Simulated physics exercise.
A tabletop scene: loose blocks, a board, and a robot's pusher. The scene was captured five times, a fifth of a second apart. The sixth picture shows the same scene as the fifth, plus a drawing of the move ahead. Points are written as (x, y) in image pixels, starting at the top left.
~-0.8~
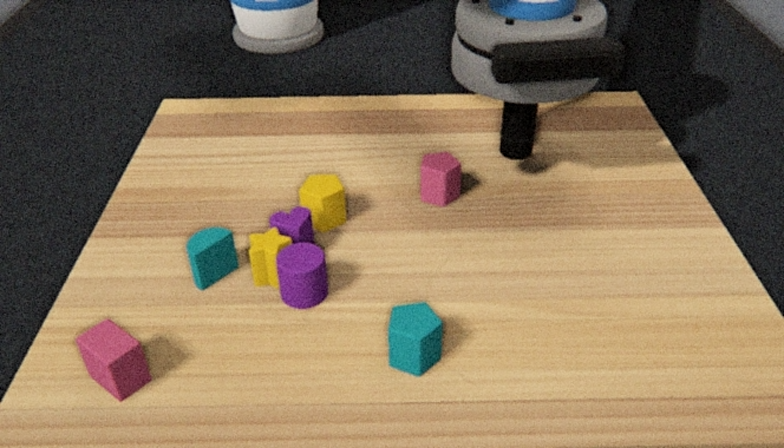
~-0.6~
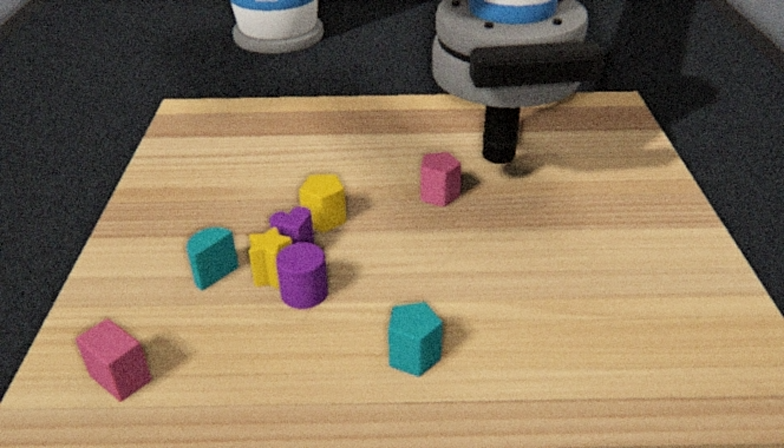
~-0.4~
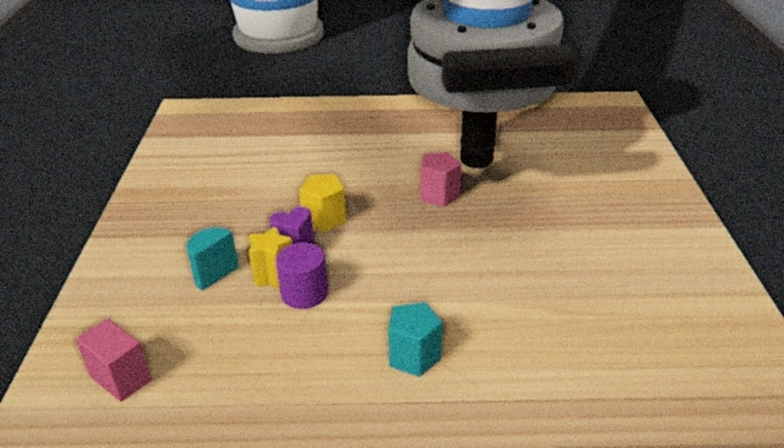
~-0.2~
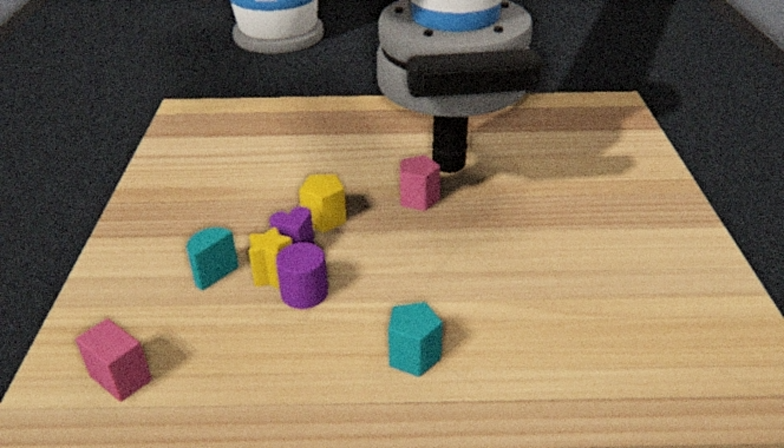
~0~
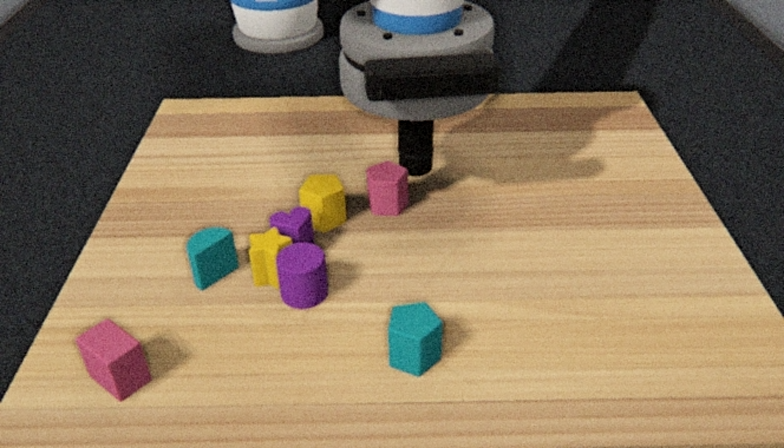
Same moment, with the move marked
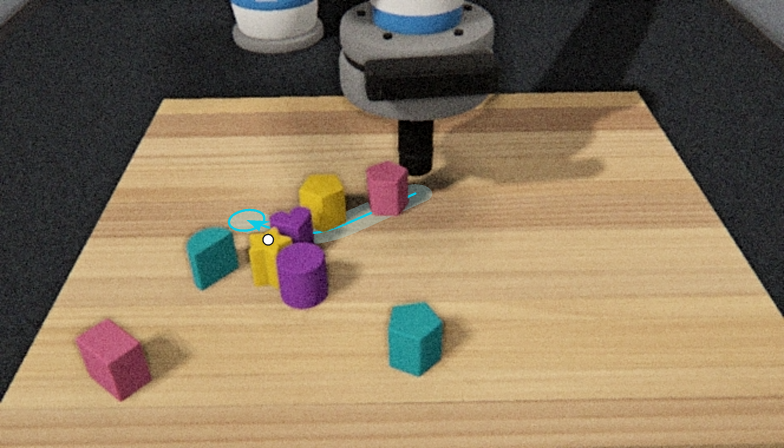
On a light wooden tabletop against a dark background, seen from above at an angle by a still camera, loose coloured blocks lie spread out. Yellow and purple blocks cluster left of centre beside a teal one, with pink blocks at lower left and upper centre and another teal block at lower centre. The robot's black pusher slides left, meets the upper pink block and pushes it toward the yellow pentagonal block.
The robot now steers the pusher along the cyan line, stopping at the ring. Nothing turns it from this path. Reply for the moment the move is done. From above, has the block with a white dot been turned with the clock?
No, I don't think so.
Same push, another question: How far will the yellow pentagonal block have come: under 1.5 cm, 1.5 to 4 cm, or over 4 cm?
The answer will be the long band, over 4 cm.
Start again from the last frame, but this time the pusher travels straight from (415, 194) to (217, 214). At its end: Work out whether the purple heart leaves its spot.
It's unmoved.
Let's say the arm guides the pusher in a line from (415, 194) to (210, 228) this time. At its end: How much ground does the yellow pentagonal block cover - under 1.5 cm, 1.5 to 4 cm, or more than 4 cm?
Band: Over 4 cm.
Drawn move, from (415, 194) via (364, 216) and (305, 234), ending at (247, 220); the dot is on the yellow star-shaped block.
The first path, step by step. One third of the way, pusher (363, 191); yellow pentagonal block (291, 191), turned 25° clockwise; pink pentagonal block (330, 192), turned 20° clockwise.
Two thirds of the way, pusher (302, 208); yellow star-shaped block (252, 251), turned 65° anticlockwise; purple heart (241, 231), turned 35° anticlockwise; yellow pentagonal block (231, 195), turned 55° clockwise; pink pentagonal block (263, 207), turned 35° clockwise.
At the end, pusher (243, 195); yellow star-shaped block (252, 252), turned 70° anticlockwise; purple heart (232, 234), turned 60° anticlockwise; yellow pentagonal block (203, 194), turned 75° clockwise; pink pentagonal block (230, 209), turned 10° anticlockwise.
